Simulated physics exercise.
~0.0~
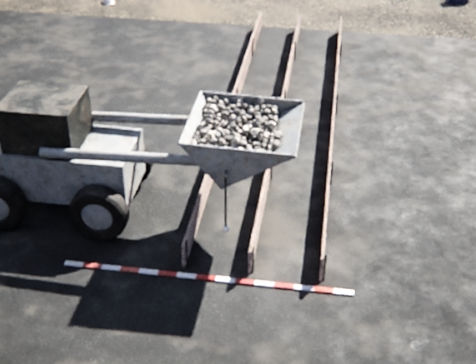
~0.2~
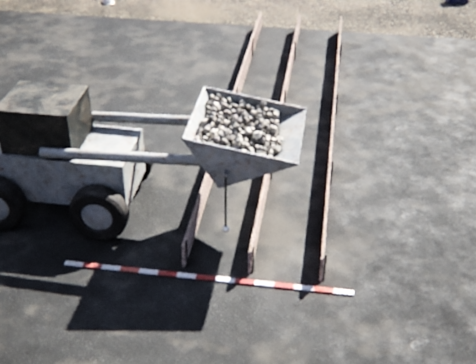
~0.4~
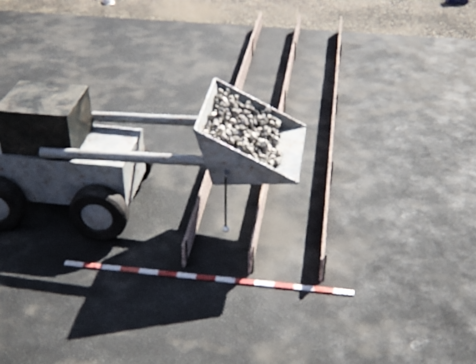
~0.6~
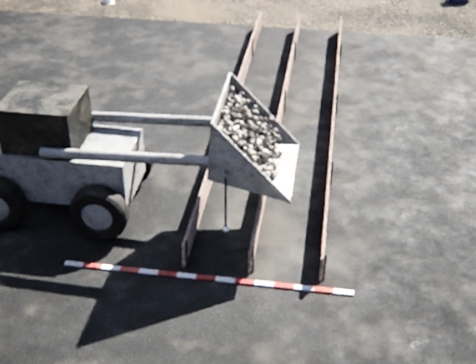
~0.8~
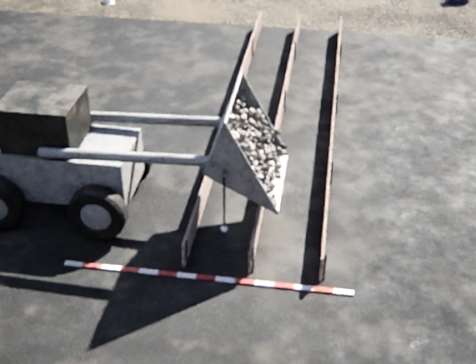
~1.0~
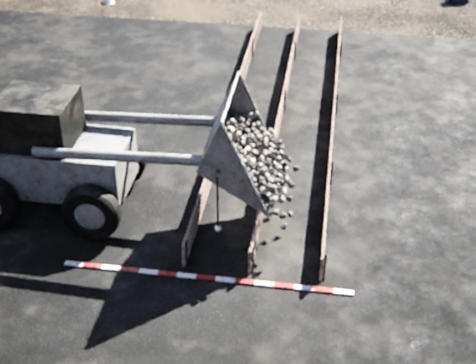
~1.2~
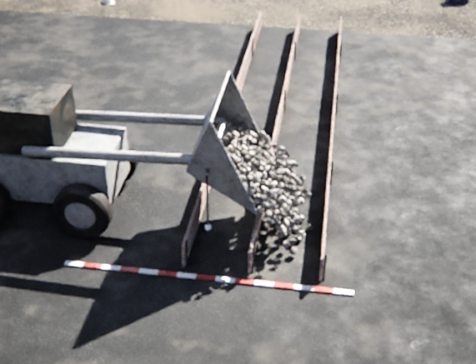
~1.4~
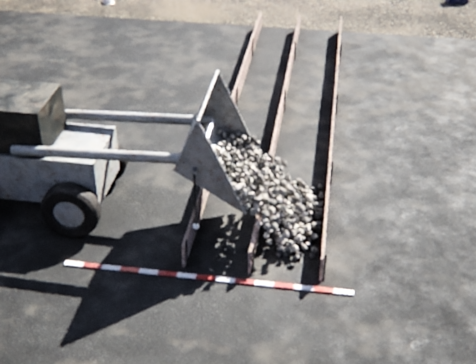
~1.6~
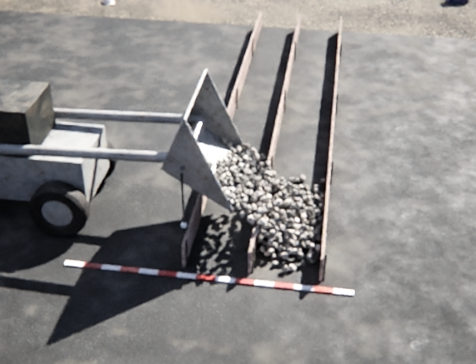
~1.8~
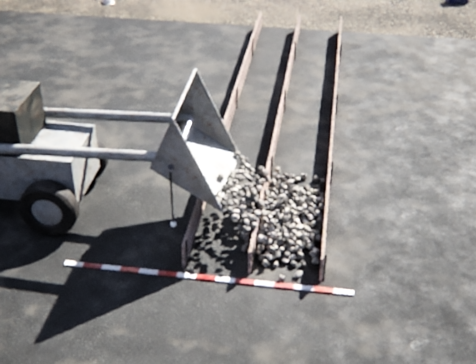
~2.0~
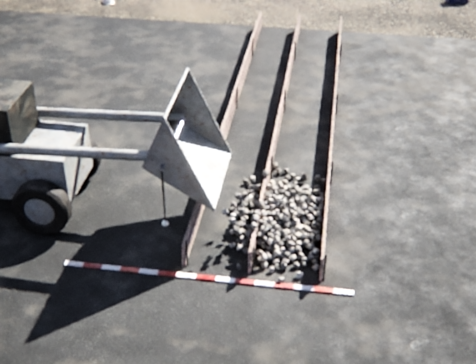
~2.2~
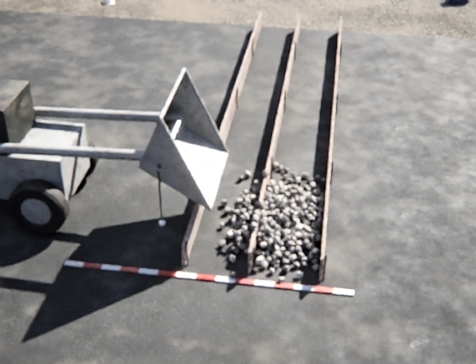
Compact loader tipping a bucket of grey stones over three boards while backing left, leaving most heaped in the far bay.
